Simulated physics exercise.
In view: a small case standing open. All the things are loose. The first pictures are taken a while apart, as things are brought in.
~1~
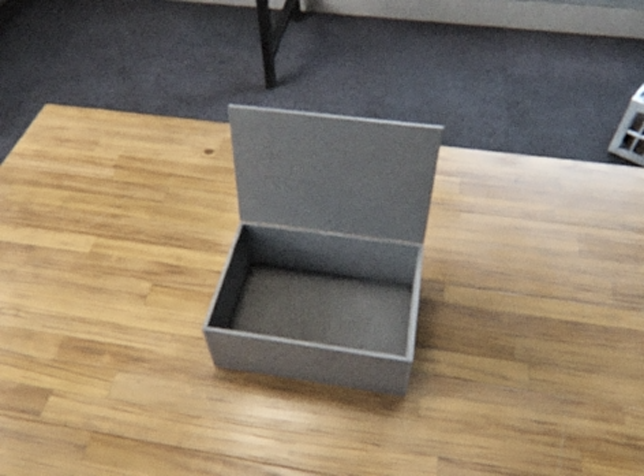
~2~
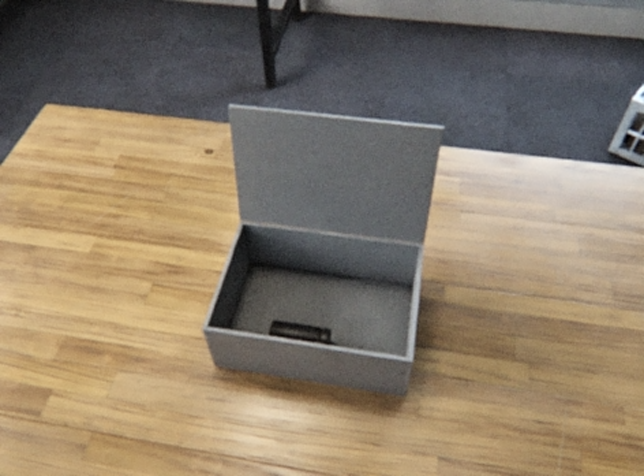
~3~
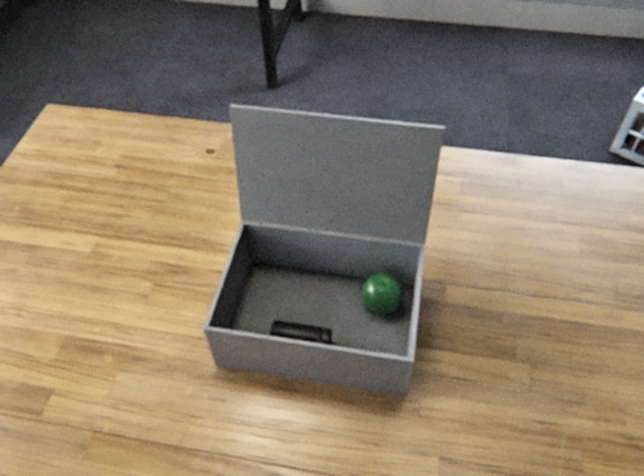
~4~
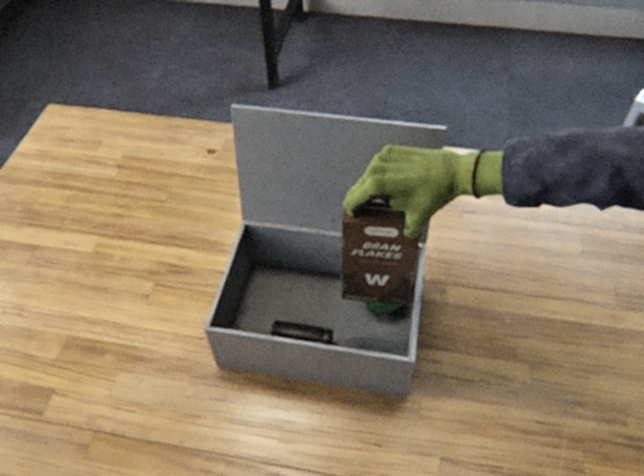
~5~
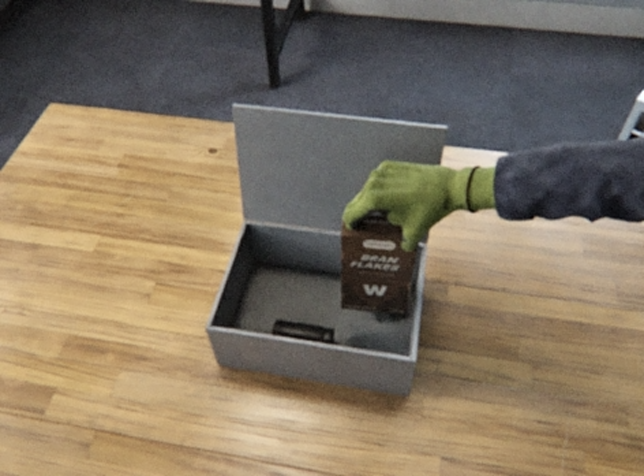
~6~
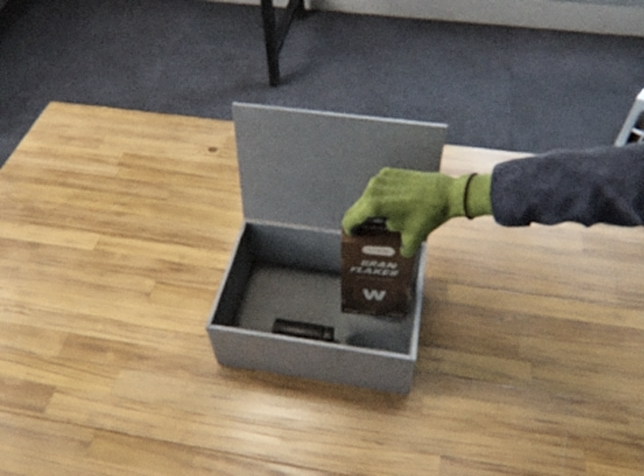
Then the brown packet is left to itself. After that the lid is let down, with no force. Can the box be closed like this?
As it turns out, it stays ajar.
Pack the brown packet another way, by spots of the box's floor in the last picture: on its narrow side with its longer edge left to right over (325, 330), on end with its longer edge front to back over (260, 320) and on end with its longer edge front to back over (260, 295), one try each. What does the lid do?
In the first case it shuts flat; in the second case it is held up; in the third case it is held up.
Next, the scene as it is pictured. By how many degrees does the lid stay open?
Some 14° above the rim.
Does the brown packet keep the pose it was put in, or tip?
It ends up tilted.
Then, 0.40 s later than the last frame, brown packet tilted by 20° near (372, 317).
Then, 1.30 s later than the last frame, lid 78° above the rim; brown packet tilted by 43° near (373, 327).
Then, 1.70 s later than the last frame, lid 51° above the rim; brown packet tilted by 44° near (373, 327).
Then, 2.00 s later than the last frame, lid 24° above the rim; brown packet tilted by 44° near (373, 327).
When it is over, lid 14° above the rim; lying over in the box, brown packet; the other 2 as before. End places, in pixels of the last picture, brown packet near (373, 326).
